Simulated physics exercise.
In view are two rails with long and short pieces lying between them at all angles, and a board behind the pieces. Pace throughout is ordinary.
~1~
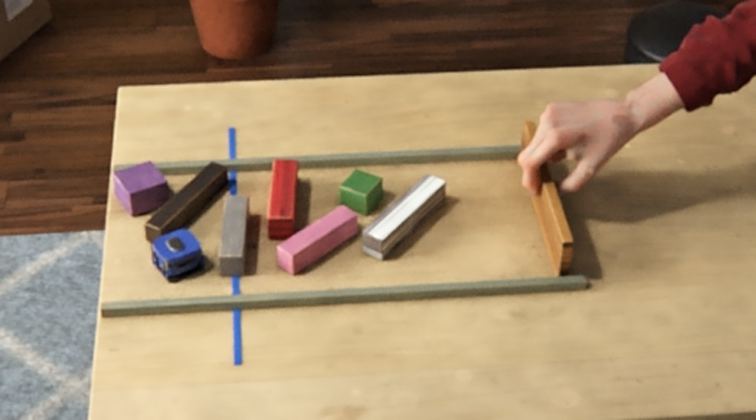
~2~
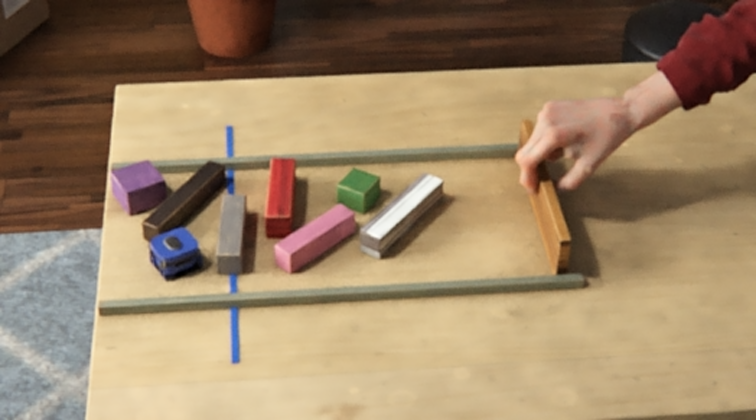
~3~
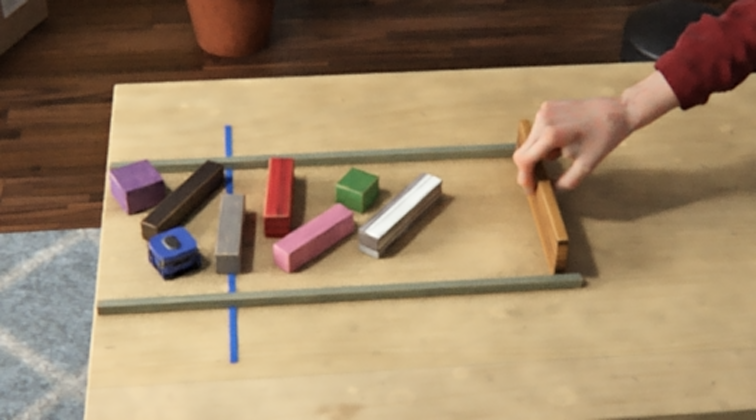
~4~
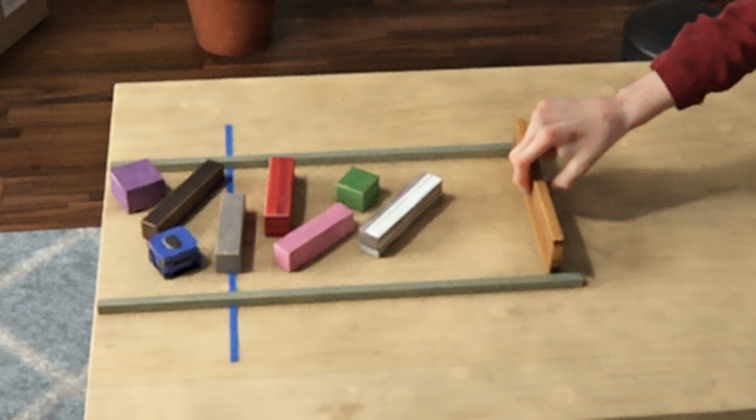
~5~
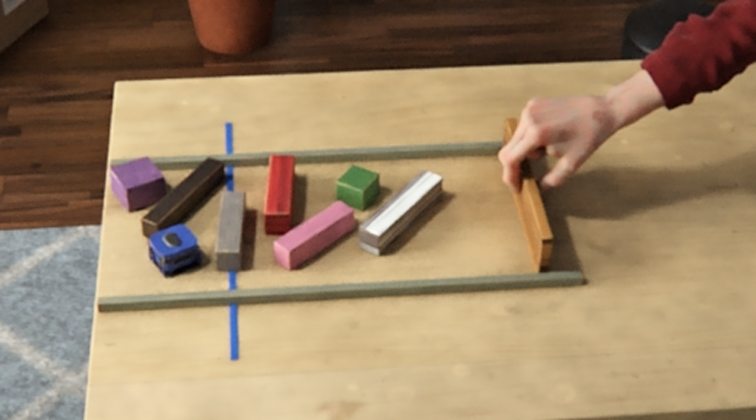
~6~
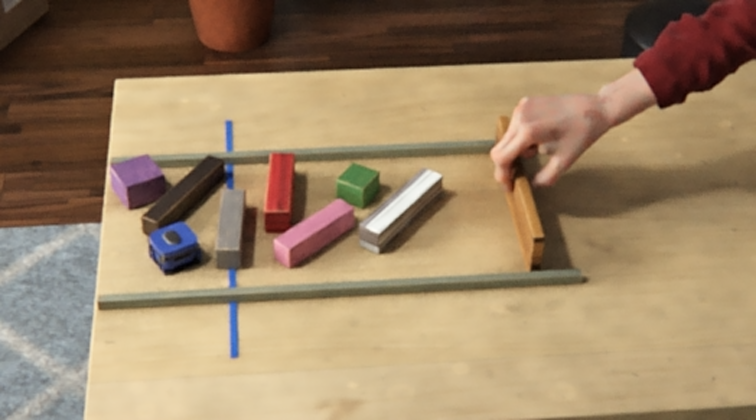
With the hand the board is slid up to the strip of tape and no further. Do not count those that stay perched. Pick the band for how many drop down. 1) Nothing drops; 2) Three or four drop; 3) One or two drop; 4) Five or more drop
The answer is 3.
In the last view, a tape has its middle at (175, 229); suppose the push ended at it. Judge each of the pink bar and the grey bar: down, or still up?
Pink bar: Is still there, grey bar: Is gone.
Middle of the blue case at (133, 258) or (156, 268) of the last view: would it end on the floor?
From the two starts it stays up; it stays up.
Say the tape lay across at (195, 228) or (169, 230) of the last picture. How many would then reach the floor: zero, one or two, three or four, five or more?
First tape: Three to four; second tape: Five or more.
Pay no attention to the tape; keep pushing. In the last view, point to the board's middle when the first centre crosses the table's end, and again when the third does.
At (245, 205) for the first, at (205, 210) for the third.
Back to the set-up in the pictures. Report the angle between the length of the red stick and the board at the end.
Misalignment: Close to 15°.
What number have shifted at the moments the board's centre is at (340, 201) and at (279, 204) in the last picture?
Well, it's 4 at the first one and 8 at the second.
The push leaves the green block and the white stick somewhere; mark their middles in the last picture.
Going in order: First (190, 191), then (219, 221).
Soon after, none off yet; purple block at rest near (138, 182); blue case at rest near (174, 249); black bar at rest near (184, 196).
Then, none off yet; purple block moved a little near (124, 181); blue case moving near (162, 252); black bar moved a little near (158, 196).
At rest, the number that fall off is one or two; fallen, purple block.
